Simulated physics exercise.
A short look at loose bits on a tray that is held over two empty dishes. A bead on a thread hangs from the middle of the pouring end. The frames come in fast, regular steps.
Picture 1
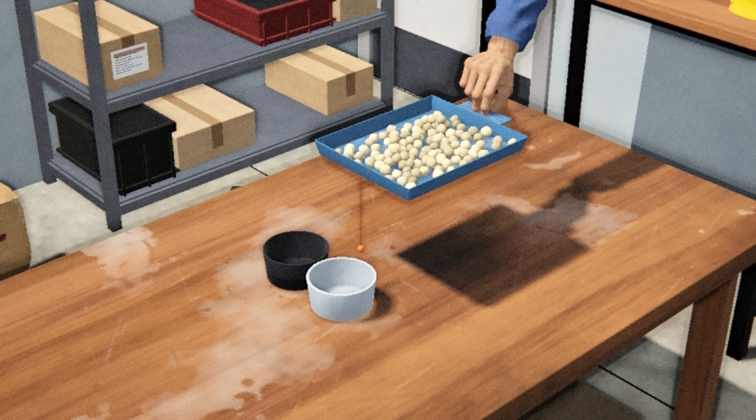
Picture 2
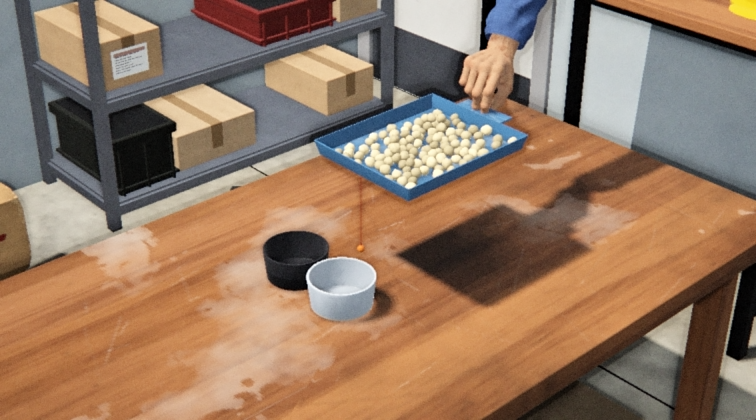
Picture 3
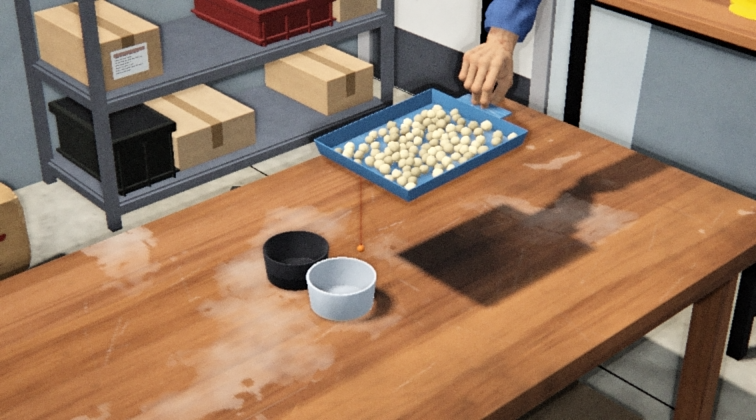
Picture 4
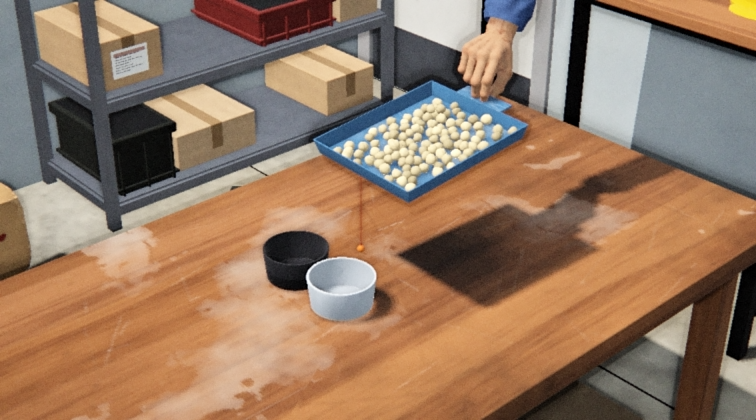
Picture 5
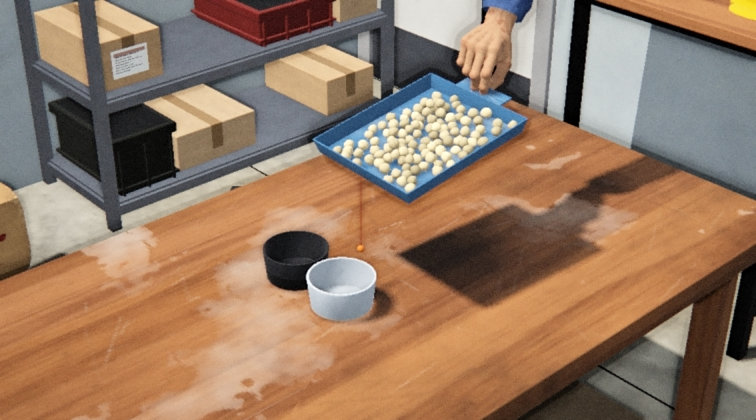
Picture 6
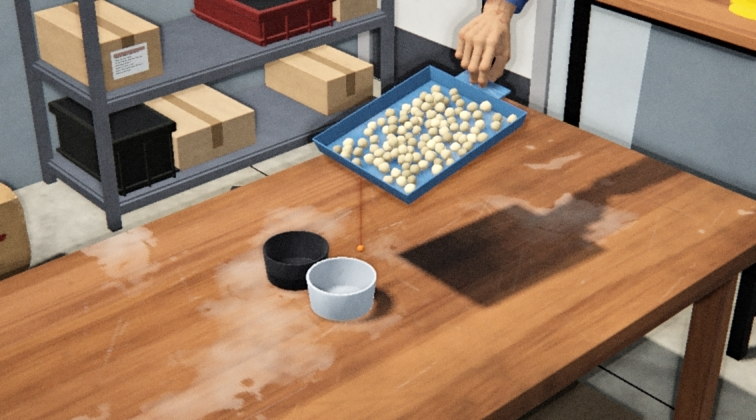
A hand gradually raises the far end of a blue tray of macadamia nuts, tilting it slightly toward its near right corner, while the black dish, the pale dish and the hanging orange bead stay still.
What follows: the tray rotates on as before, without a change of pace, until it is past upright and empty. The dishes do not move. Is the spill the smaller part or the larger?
The two hold only the smaller part of the load.
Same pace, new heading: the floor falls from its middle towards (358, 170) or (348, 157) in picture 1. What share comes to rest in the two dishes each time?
First some 80, then 50 per cent.
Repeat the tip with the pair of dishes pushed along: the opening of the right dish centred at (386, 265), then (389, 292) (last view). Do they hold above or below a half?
One: Less than half. Two: Above a half.
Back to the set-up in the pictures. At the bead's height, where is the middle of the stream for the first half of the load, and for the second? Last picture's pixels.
The first part at (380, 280); the rest at (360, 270).
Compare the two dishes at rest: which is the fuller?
Fuller: Right.
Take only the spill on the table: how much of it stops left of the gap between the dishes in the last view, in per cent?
Some 20 per cent.
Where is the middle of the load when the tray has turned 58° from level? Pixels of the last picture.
Roughly at (392, 143).
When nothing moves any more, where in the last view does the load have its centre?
Near (364, 323).
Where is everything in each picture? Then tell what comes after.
The first picture shows corners of the pouring end at (320, 140) and (409, 186), level; middle of the load at (426, 151), macadamia nuts; left dish at (271, 271); right dish at (316, 300); bead on its thread at (361, 249).
The second picture shows corners of the pouring end at (320, 140) and (409, 187), level; middle of the load at (426, 151).
The third picture shows corners of the pouring end at (320, 140) and (409, 187), tipped barely, lowest at the right corner; middle of the load at (426, 149).
The fourth picture shows corners of the pouring end at (319, 139) and (408, 189), tipped a little, lowest at the right corner; middle of the load at (426, 145).
The fifth picture shows corners of the pouring end at (318, 139) and (408, 190), tipped a little, lowest at the right corner; middle of the load at (426, 142).
The sixth picture shows corners of the pouring end at (318, 139) and (407, 192), tipped a little, lowest at the right corner; middle of the load at (425, 139); left dish at (271, 271); right dish at (316, 300).
Soon, tray tipped steeply; nearly all on the tray; a stray few in the air.
A while on, tray tipped right over; nearly all on the tray; a stray few outside both; a stray few in the air.
Towards the end, tray tipped past a quarter turn; about a quarter in the right dish; most outside both.
Finally, tray tipped past a quarter turn; about a quarter in the right dish; none in the left dish; most outside both.
